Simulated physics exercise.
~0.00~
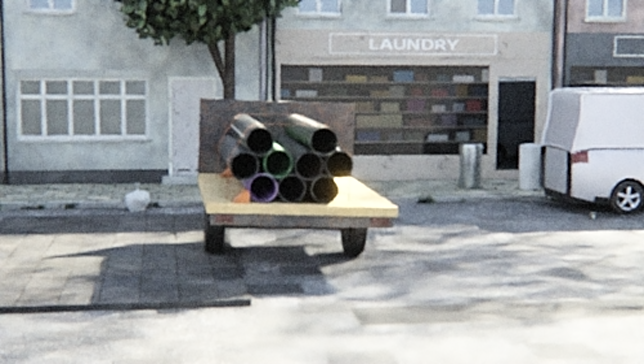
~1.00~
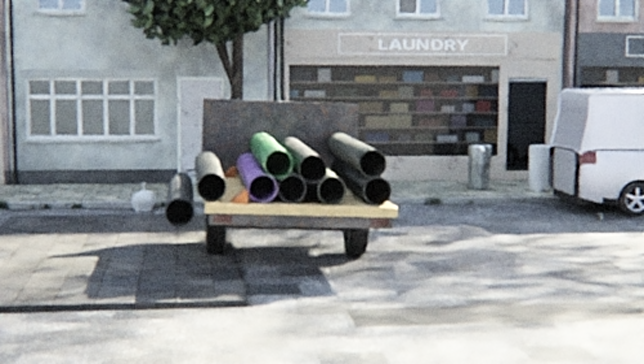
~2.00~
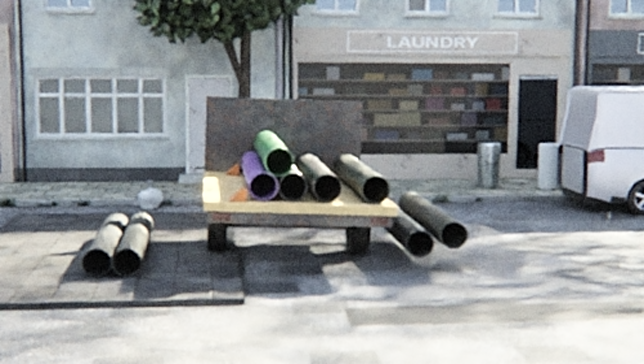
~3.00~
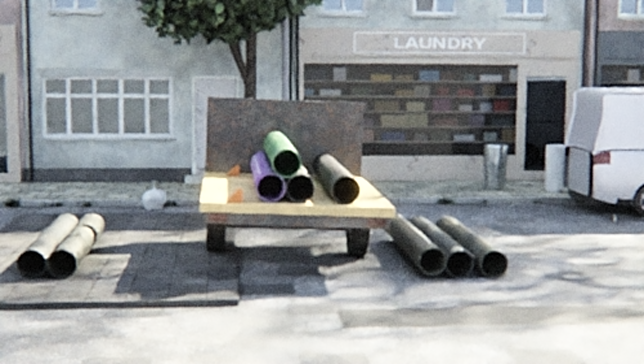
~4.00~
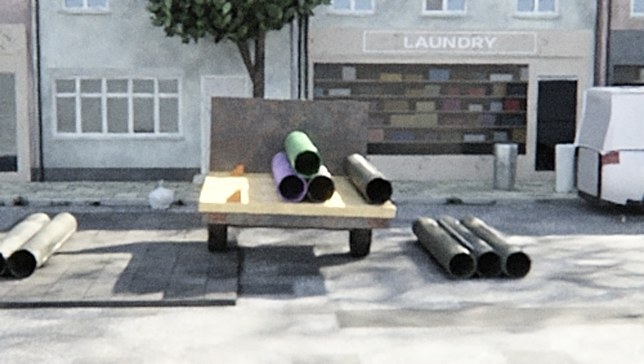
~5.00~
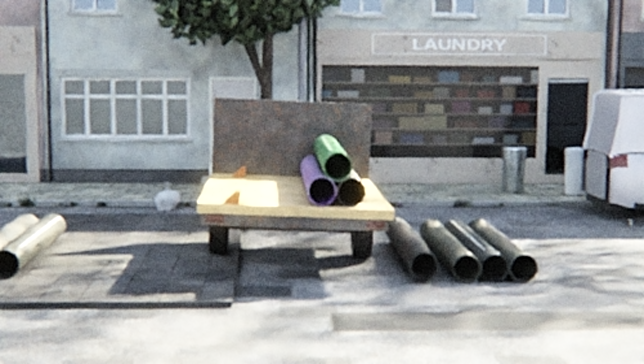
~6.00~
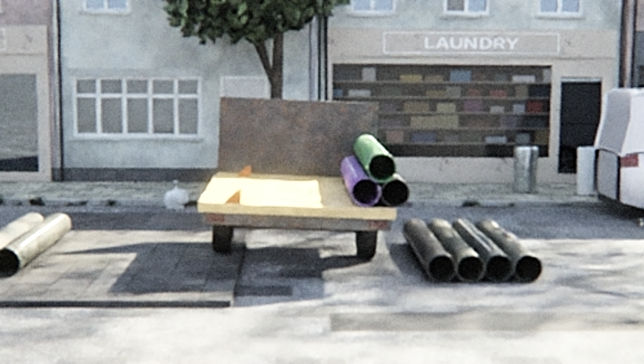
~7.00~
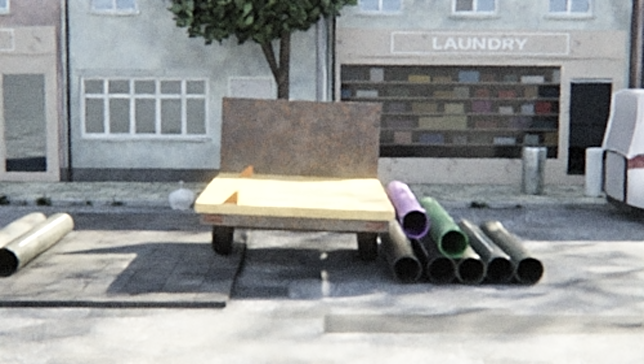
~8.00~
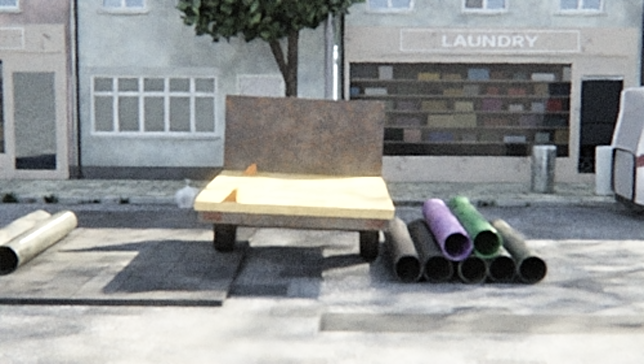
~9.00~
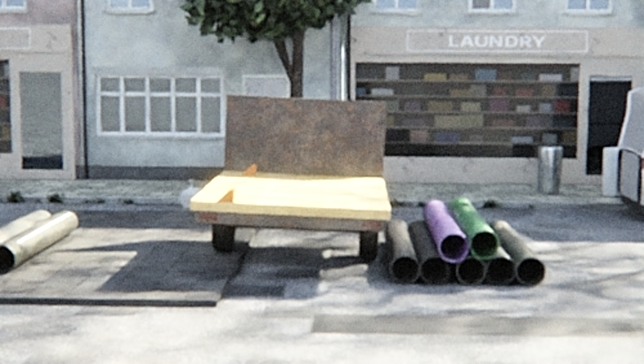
Dark, hollow pipes, one marked green and one purple, sit stacked on a flat trailer parked across from a laundry, then spread apart and begin rolling off both open sides. Two land on the ground to the left, while others drop to the right. The green pipe stays perched on the purple one and a dark neighbour, and this little pile shifts right across the deck. Another dark pipe goes over the right edge ahead of them. Finally the trio tumbles off too, leaving the deck empty, with green and purple resting on top of the right-hand heap.
